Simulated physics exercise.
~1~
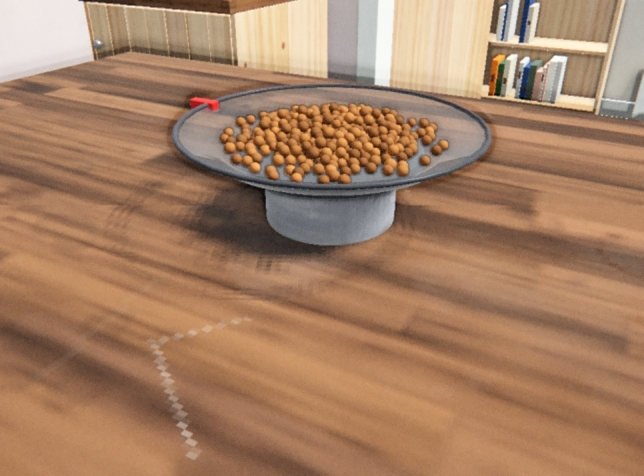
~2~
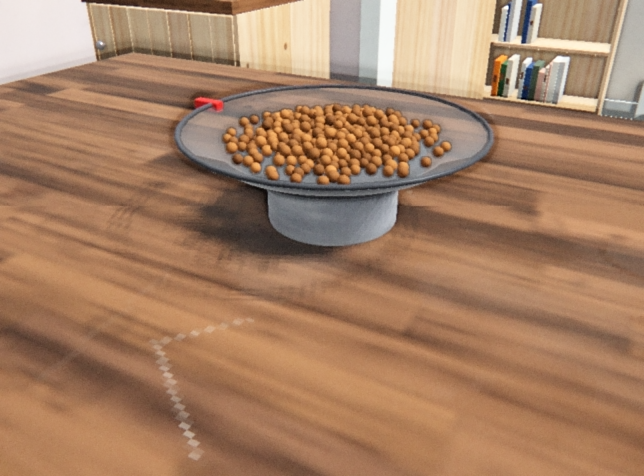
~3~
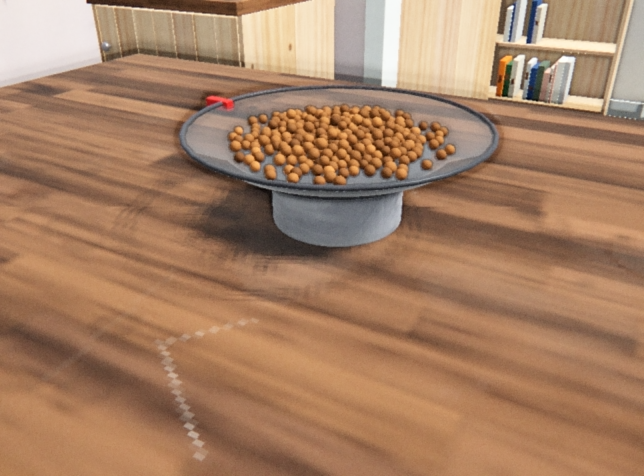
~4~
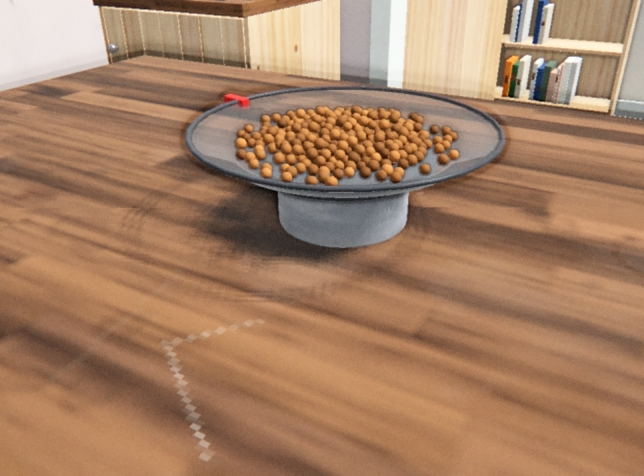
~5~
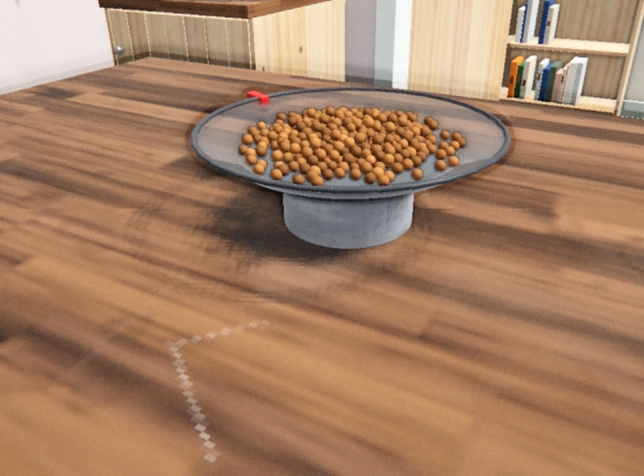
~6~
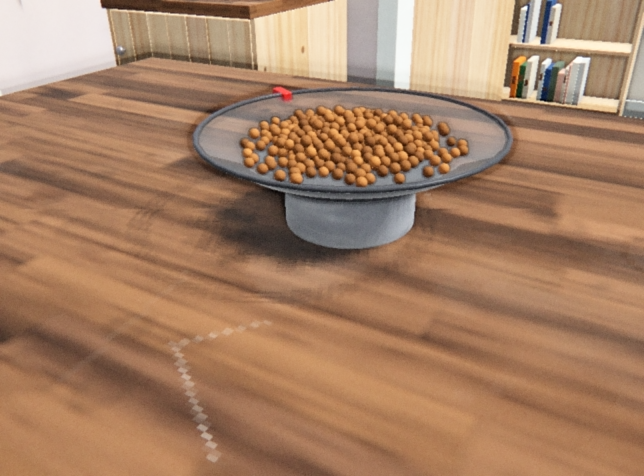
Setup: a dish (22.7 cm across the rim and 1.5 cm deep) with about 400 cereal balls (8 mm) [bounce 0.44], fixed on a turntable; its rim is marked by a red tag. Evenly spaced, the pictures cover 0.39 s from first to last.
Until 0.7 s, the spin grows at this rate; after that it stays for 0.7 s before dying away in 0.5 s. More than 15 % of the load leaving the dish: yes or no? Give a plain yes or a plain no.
A plain no.
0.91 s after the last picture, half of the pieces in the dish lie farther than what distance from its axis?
4.5 cm or so.
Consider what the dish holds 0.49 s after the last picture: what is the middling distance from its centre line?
Roughly 4.5 cm from the centre line.
Then, 0.49 s after the last picture, dish 100 %; middle of the pieces not yet landed near (350, 137).
Then, 0.91 s after the last picture, dish 100 %; middle of the pieces not yet landed near (351, 137).
Then, 1.29 s after the last picture, dish 100 %; middle of the pieces not yet landed near (351, 138).
Then, 1.66 s after the last picture, dish 100 %; middle of the pieces not yet landed near (351, 138).
In the end, dish 100 %.
